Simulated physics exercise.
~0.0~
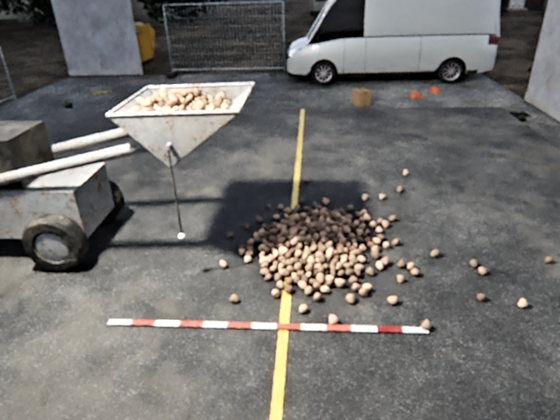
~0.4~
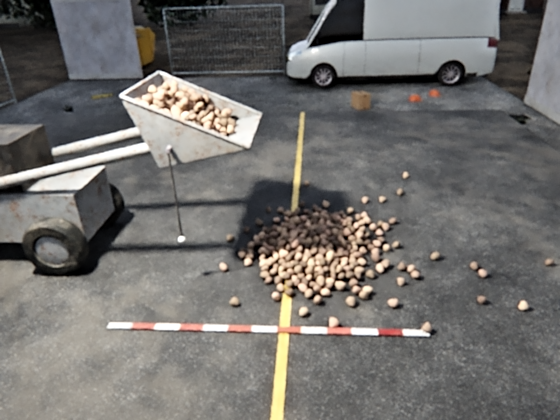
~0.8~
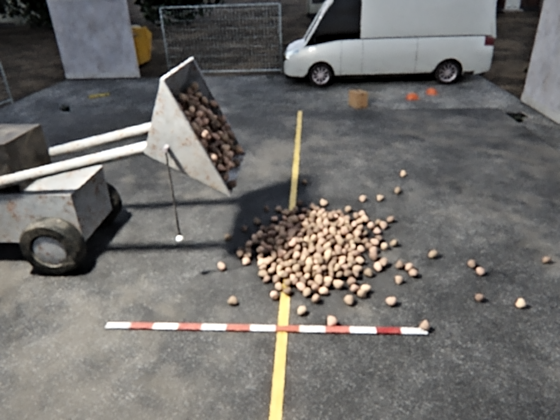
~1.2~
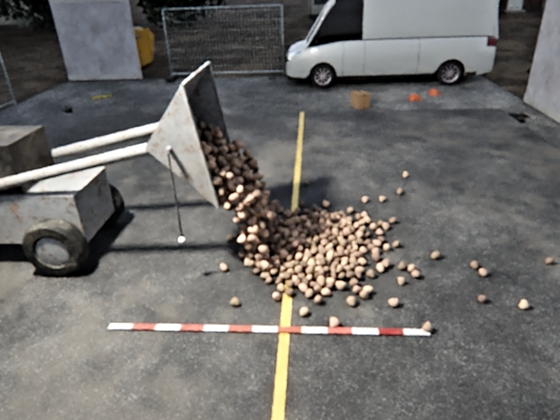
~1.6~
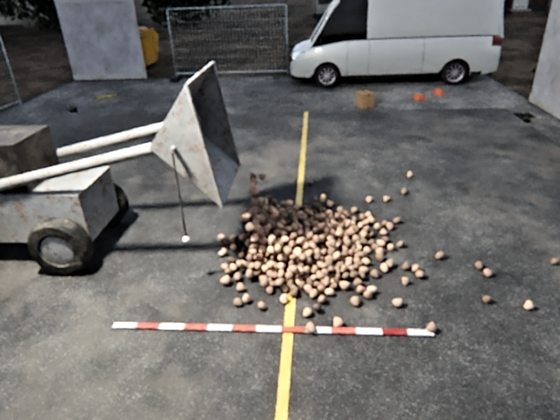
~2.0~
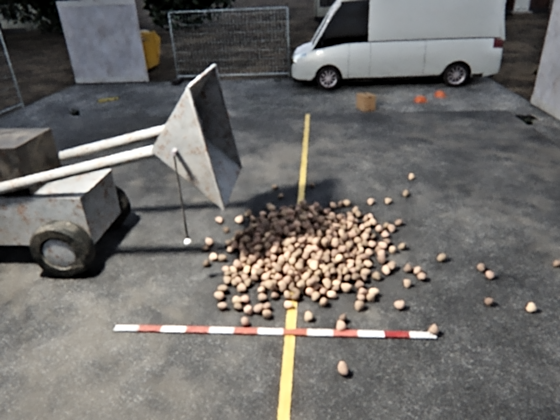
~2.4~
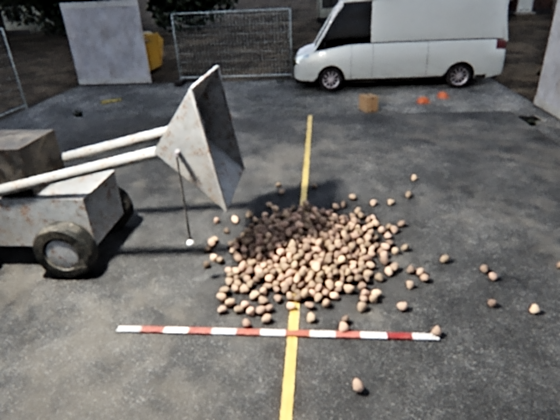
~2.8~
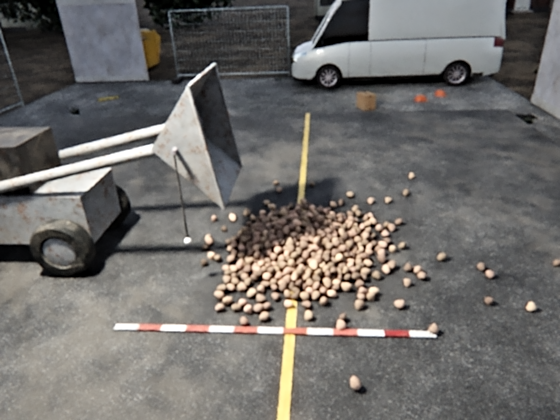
A metal bucket tips rightward, dumping brown stones onto a pile spread across a yellow line.
